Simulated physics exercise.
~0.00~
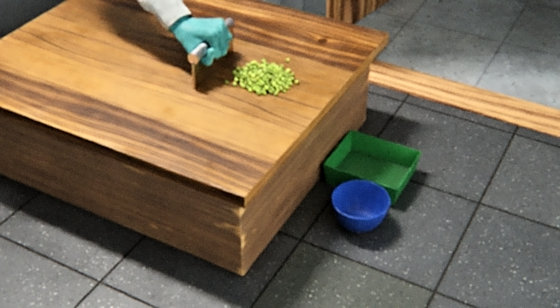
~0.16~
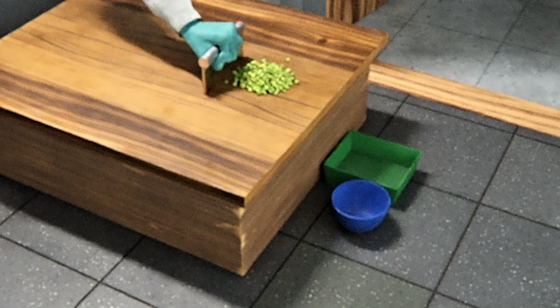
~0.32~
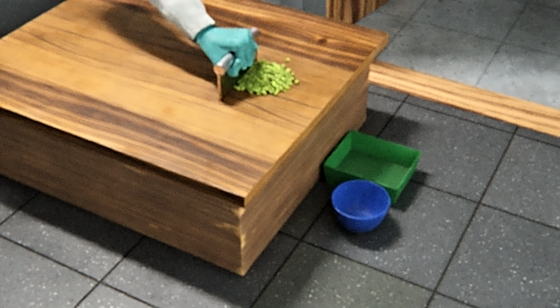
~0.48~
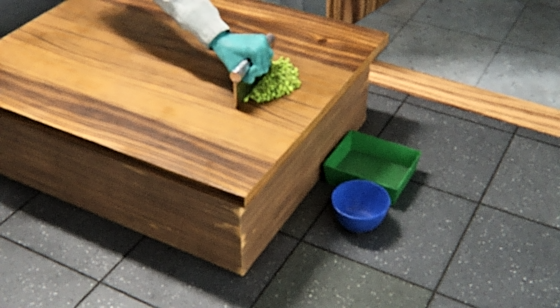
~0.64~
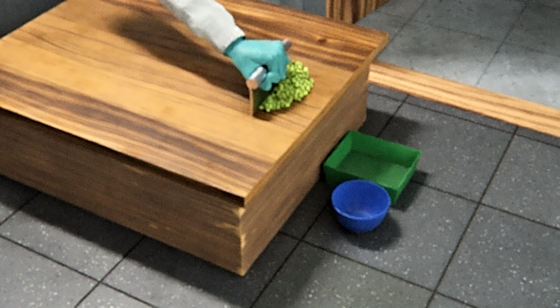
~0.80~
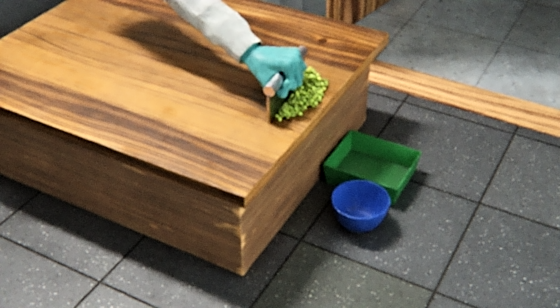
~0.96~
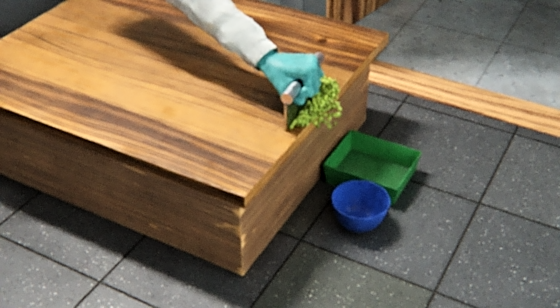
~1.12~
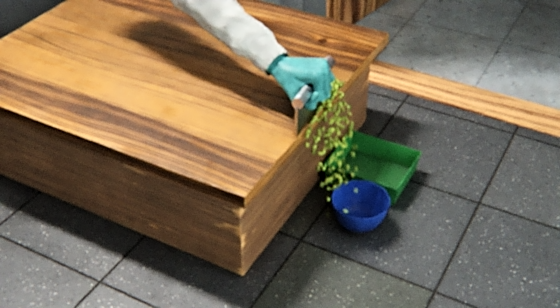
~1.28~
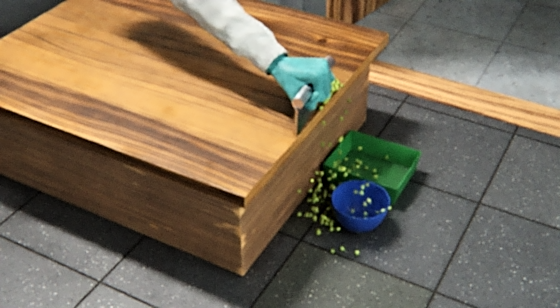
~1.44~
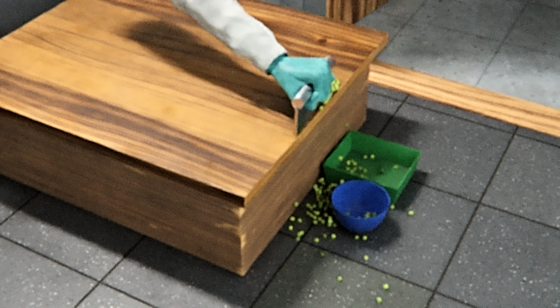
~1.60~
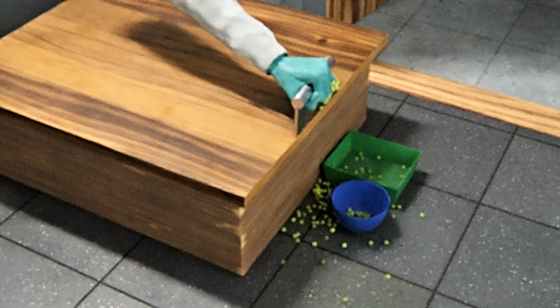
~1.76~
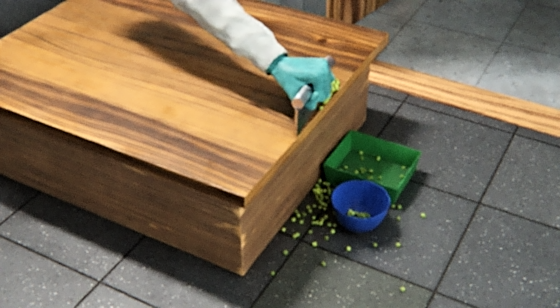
In the video, a teal-gloved hand holding a scraper pushes a pile of small green peas rightward across a wooden surface and over its edge, ending with many scattered on the dark tiled floor, some in a blue bowl and green tray, and others still on top.
